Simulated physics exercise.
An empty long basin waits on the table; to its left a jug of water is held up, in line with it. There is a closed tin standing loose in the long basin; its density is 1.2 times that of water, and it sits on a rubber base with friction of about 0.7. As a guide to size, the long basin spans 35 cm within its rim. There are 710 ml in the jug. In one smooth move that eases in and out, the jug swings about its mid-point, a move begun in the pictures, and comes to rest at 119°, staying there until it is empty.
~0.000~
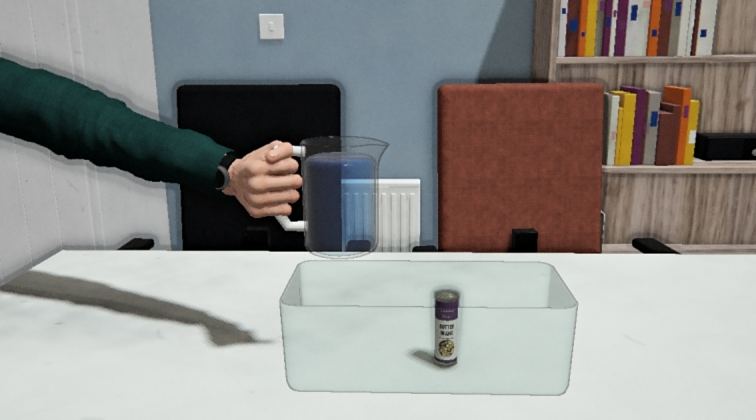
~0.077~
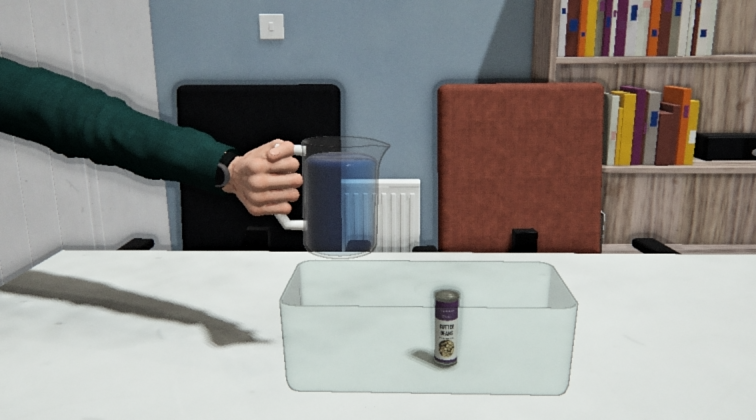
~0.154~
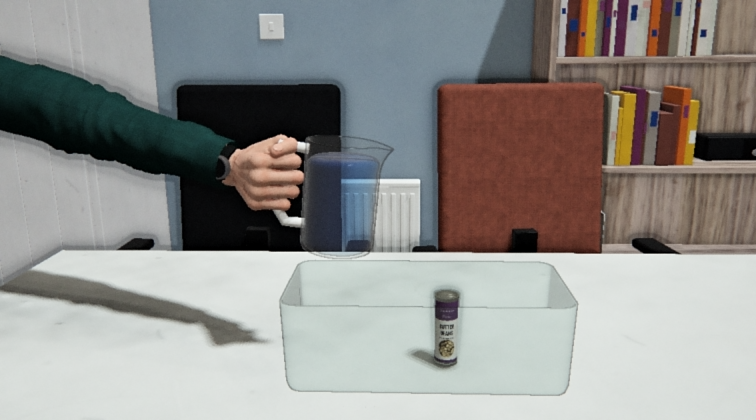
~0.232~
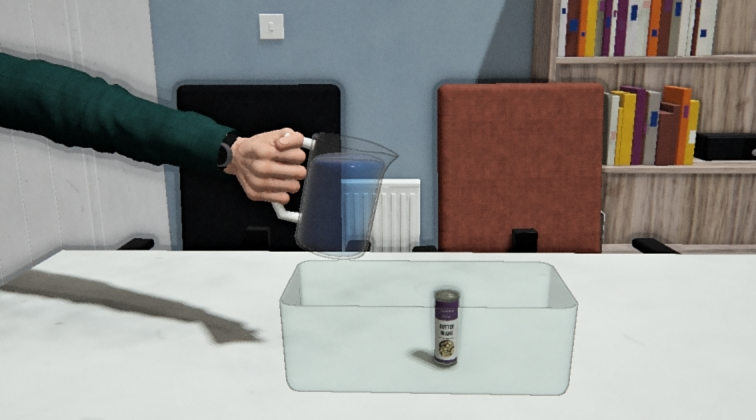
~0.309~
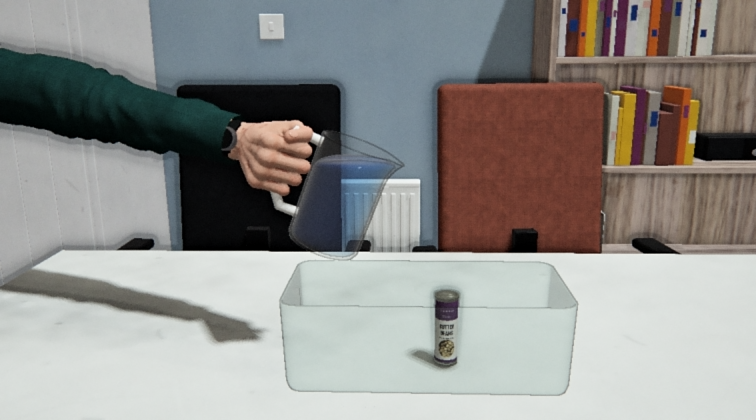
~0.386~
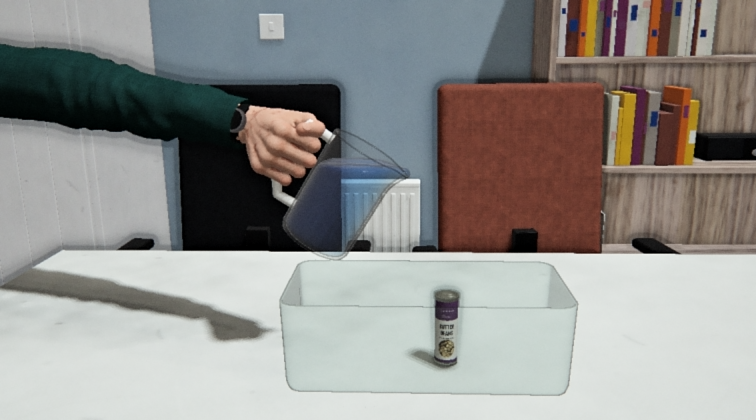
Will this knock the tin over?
Odds are it is tipped over.
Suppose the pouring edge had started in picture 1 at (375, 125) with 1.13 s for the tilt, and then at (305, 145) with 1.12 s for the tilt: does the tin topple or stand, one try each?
In the first try it comes down; in the second it remains standing.
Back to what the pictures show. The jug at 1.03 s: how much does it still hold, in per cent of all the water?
Roughly 12 per cent.
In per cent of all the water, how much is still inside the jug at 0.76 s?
Close to 66 in a hundred.
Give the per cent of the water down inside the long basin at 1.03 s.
Around 80 parts in a hundred.
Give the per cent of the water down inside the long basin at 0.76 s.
Roughly 18 per cent.
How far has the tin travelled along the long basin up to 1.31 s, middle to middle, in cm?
The tin has gone some 8 cm.
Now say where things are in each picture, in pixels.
In the first frame, tilt 0°; pouring edge (389, 143); surface from (305, 157) to (378, 158); the long basin's rim runs from (290, 282) to (564, 285); the tin's top is at (447, 298).
In the second frame, tilt 1°; pouring edge (390, 144); surface from (306, 157) to (378, 159).
In the third frame, tilt 5°; pouring edge (394, 148); surface from (309, 157) to (381, 159).
In the fourth frame, tilt 12°; pouring edge (399, 155); surface from (312, 160) to (387, 160).
In the fifth frame, tilt 21°; pouring edge (405, 164); surface from (310, 176) to (396, 163).
In the sixth frame, tilt 32°; pouring edge (409, 177); surface from (303, 186) to (400, 166).
After 0.76 s the tilt is 91° and 66 per cent is still to pour; the tin stands where it began.
After 1.03 s the tilt is 117° and 12 per cent is still to pour; the tin leans 5°.
After 1.31 s the tilt is 119° and 0 per cent is still to pour; the tin lies on its side.
After 1.62 s the tilt is 119° and 0 per cent is still to pour; the tin lies on its side.
In the end the tin lies on its side.
